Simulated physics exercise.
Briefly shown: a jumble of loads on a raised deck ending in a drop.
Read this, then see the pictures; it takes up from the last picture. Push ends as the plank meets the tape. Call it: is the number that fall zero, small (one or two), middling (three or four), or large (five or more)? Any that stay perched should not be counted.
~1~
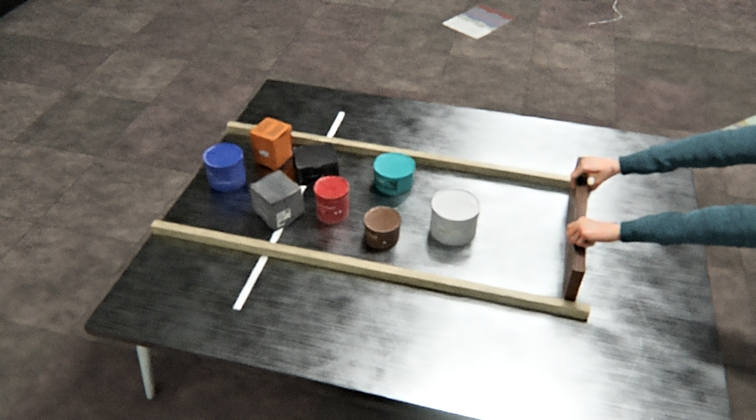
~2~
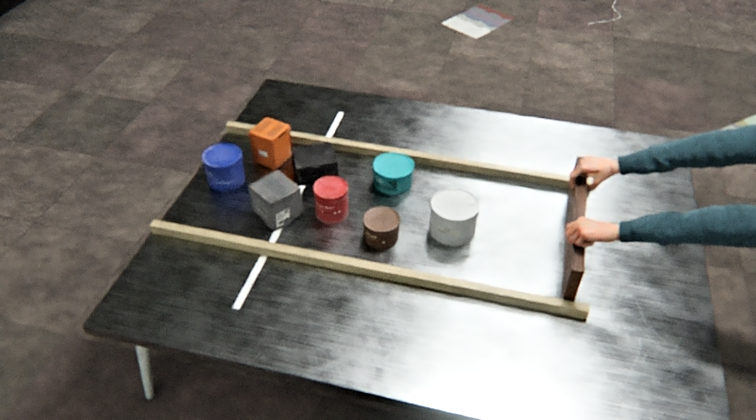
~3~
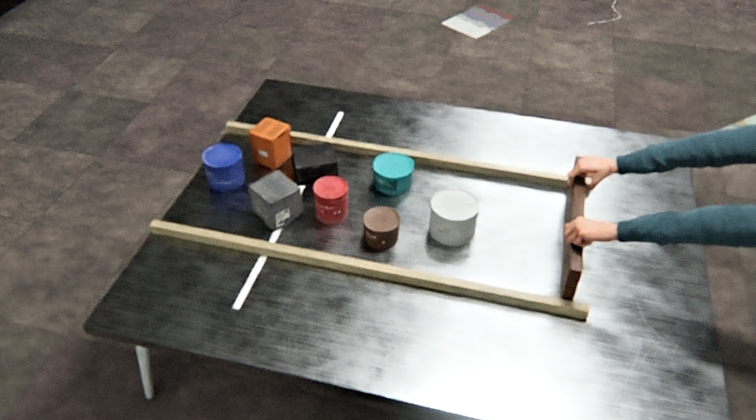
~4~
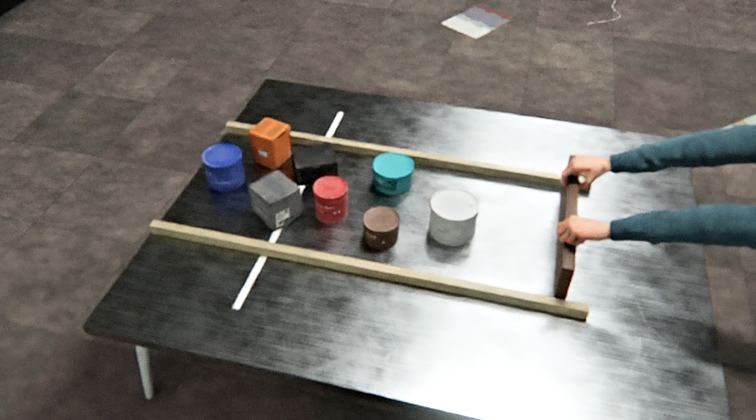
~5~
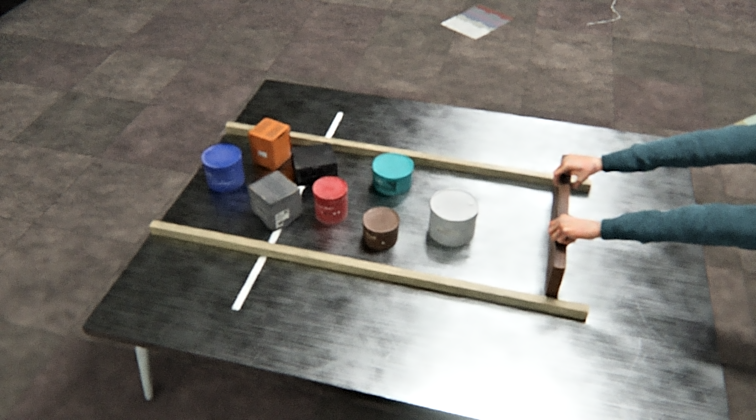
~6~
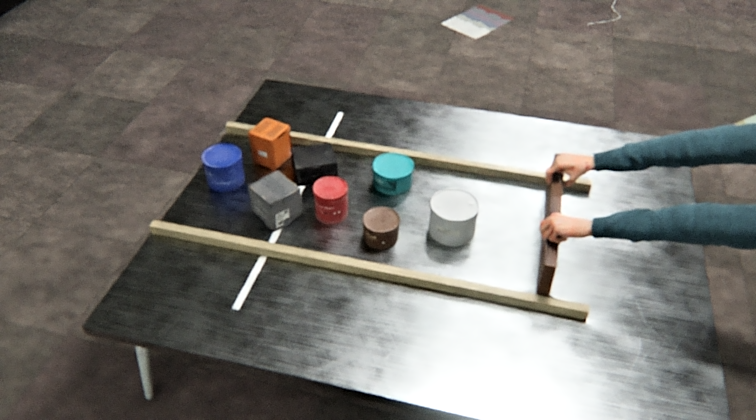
It is zero.
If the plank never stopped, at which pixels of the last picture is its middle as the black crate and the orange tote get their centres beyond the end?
With the black crate it sits around (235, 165), with the orange tote around (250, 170).
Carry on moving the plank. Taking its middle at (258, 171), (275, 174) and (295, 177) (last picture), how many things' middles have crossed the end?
Counts: 1, 0, 0.
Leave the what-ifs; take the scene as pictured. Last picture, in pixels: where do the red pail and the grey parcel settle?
First (233, 187), then (217, 209).
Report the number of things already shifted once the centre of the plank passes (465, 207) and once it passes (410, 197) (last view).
The counts are 1 and 2.
A little later, none off yet; blue pail at rest near (224, 168); orange tote at rest near (271, 145); grey parcel at rest near (276, 201).
Next, none off yet; blue pail at rest near (224, 168); orange tote at rest near (271, 145); grey parcel shifted a little near (271, 201).
When it is over, the number that fall off is zero.
